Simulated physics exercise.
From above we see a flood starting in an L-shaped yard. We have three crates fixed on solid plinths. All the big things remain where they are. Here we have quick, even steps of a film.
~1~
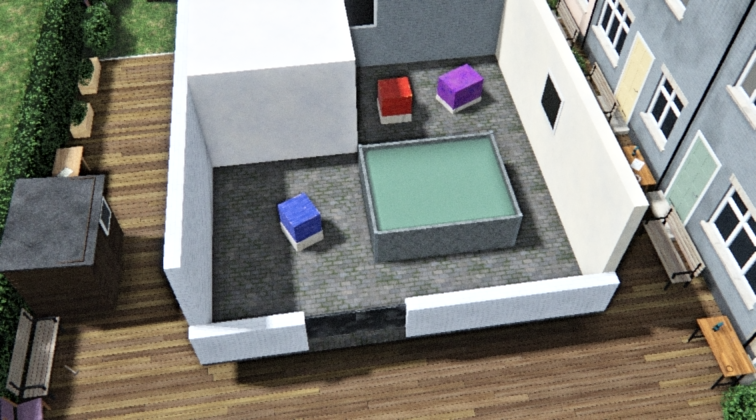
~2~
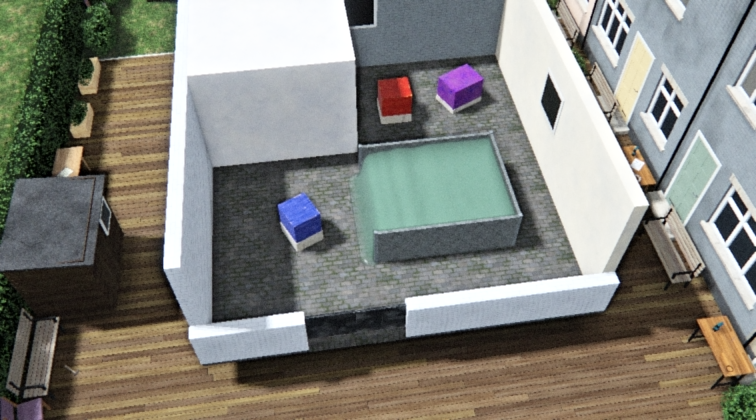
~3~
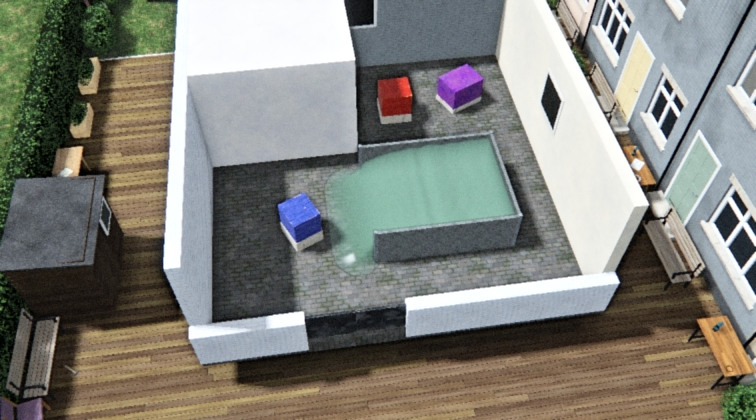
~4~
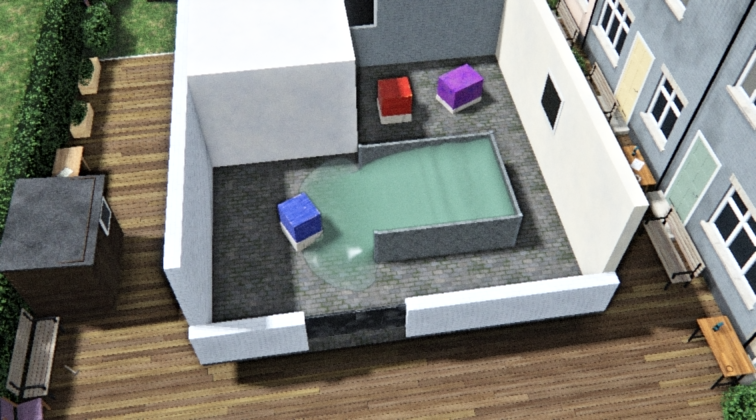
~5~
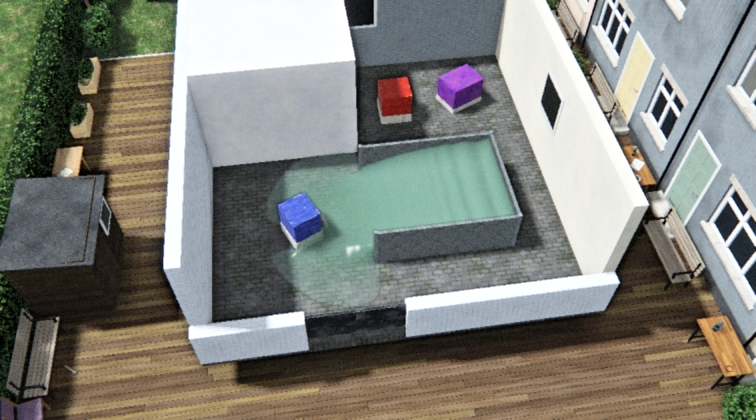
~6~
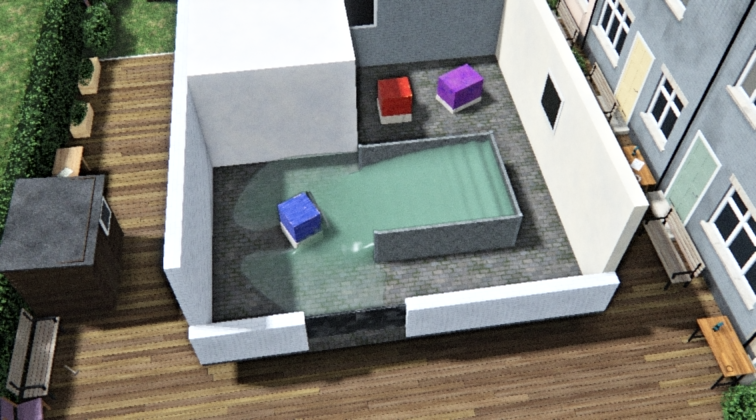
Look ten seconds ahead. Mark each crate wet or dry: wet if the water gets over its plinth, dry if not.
Red crate dry, blue crate wet, purple crate wet.
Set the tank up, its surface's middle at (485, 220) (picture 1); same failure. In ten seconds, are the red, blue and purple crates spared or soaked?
Well, the red crate avoids the flood, the blue crate gets swamped, but the purple crate gets swamped.
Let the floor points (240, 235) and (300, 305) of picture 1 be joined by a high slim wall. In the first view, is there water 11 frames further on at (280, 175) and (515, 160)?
As listed: Awash, dry.
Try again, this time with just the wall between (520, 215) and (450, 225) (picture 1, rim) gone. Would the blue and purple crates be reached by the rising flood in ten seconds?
First the blue crate: It is left alone; then the purple crate: It is hit.
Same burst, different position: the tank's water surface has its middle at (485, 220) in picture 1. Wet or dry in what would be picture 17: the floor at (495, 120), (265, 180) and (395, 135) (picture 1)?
Results in order - left untouched, swamped, left untouched.
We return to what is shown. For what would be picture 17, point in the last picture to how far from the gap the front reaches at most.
My guess is roughly (213, 343).
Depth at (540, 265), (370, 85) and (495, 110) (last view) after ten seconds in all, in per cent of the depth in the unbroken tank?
Around 20, 8 and 16 %.
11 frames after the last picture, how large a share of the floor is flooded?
About 35 percent.
A moment on, water covers 35 % of the floor; the red crate not reached, the blue crate water round its plinth, the purple crate not reached.
Next, water covers 35 % of the floor; the red crate not reached, the blue crate water round its plinth, the purple crate not reached.
Then, water covers 50 % of the floor; the red crate water round its plinth, the blue crate water round its plinth, the purple crate not reached.
Later, water covers 80 % of the floor; the red crate water round its plinth, the blue crate water round its plinth, the purple crate water round its plinth.
In the end, water covers 95 % of the floor; the red crate stayed above the water, the blue crate was topped, the purple crate was topped.
